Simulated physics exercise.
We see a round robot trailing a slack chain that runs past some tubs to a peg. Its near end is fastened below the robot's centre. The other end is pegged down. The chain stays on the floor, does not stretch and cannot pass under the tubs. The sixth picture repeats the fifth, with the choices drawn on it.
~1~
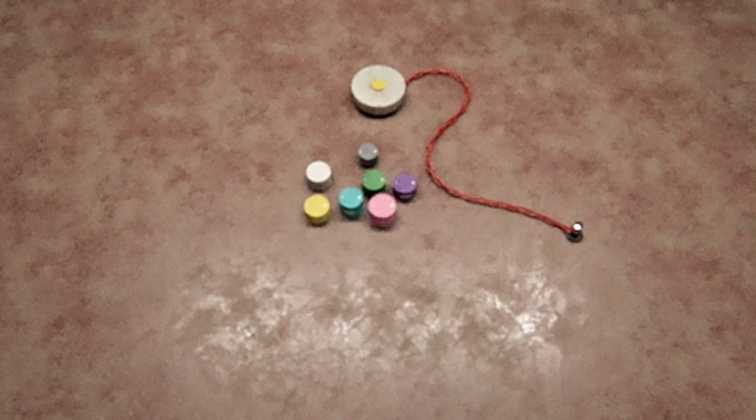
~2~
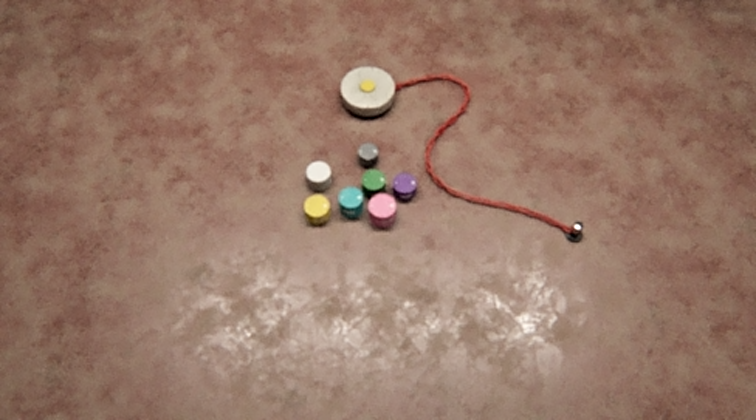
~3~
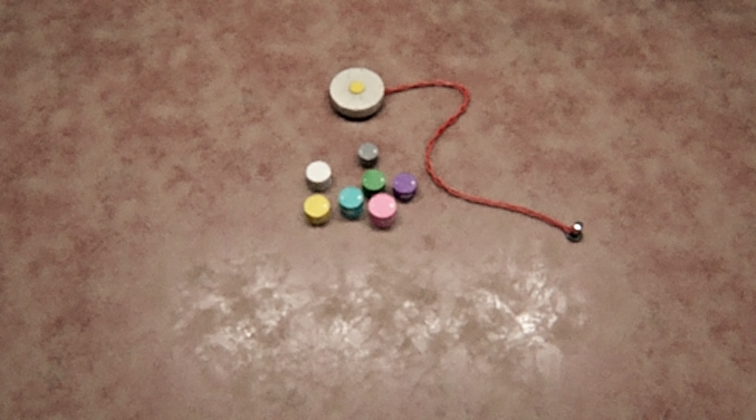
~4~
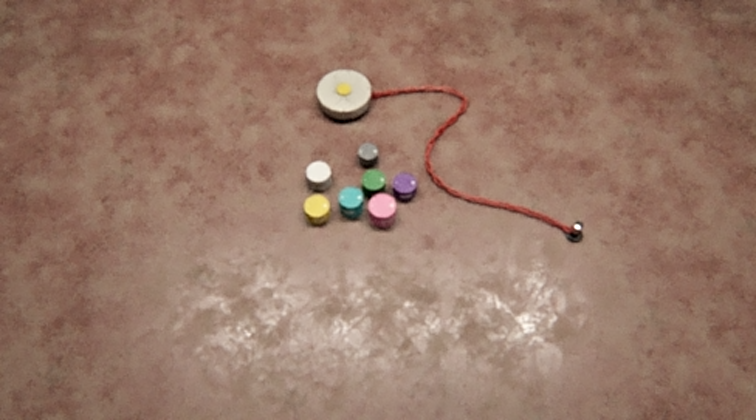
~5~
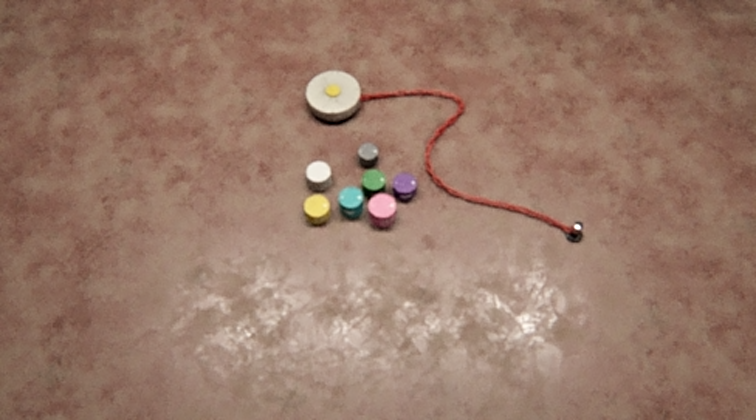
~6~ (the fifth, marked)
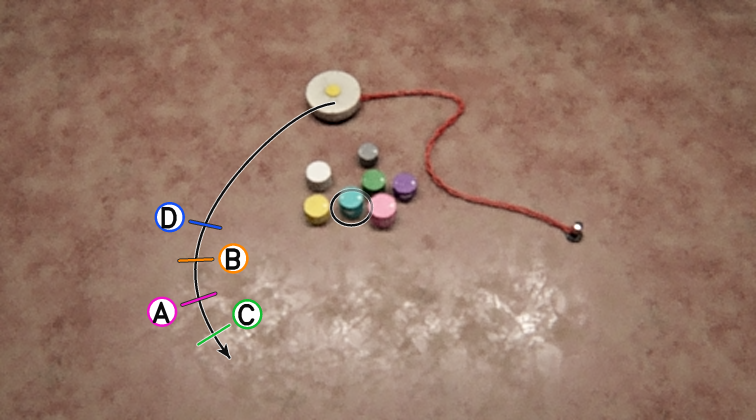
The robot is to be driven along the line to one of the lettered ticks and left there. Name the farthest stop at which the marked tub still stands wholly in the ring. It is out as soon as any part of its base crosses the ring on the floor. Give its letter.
No farther than B.
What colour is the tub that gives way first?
The grey one.
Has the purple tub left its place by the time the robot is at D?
No.
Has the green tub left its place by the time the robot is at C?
By then, yes.
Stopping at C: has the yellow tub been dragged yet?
Yes.
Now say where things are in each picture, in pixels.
The first picture shows peg (576, 230); pink tub (382, 211); green tub (374, 185).
The second picture shows robot (368, 92); turquoise tub (351, 203).
The third picture shows robot (357, 94); grey tub (368, 155).
The fourth picture shows robot (344, 96); white tub (319, 176).
The fifth picture shows robot (334, 97); pink tub (382, 211); green tub (374, 185); turquoise tub (351, 203).
On the marked copy, A at (199, 299); B at (196, 260); C at (214, 335); D at (205, 225); the ring at (352, 207); the route from (334, 103) via (218, 201) to (230, 358).
With B. Early on, robot (269, 134); turquoise tub (351, 203).
Further on, robot (218, 192); turquoise tub (351, 203).
At the end, robot (193, 255); green tub (376, 190); turquoise tub (351, 203); grey tub (358, 180); white tub (324, 191); the turquoise tub is still in its ring.
As for the rest, A drags the ringed tub to (357, 217); C drags the ringed tub to (360, 228); D is safe but short.
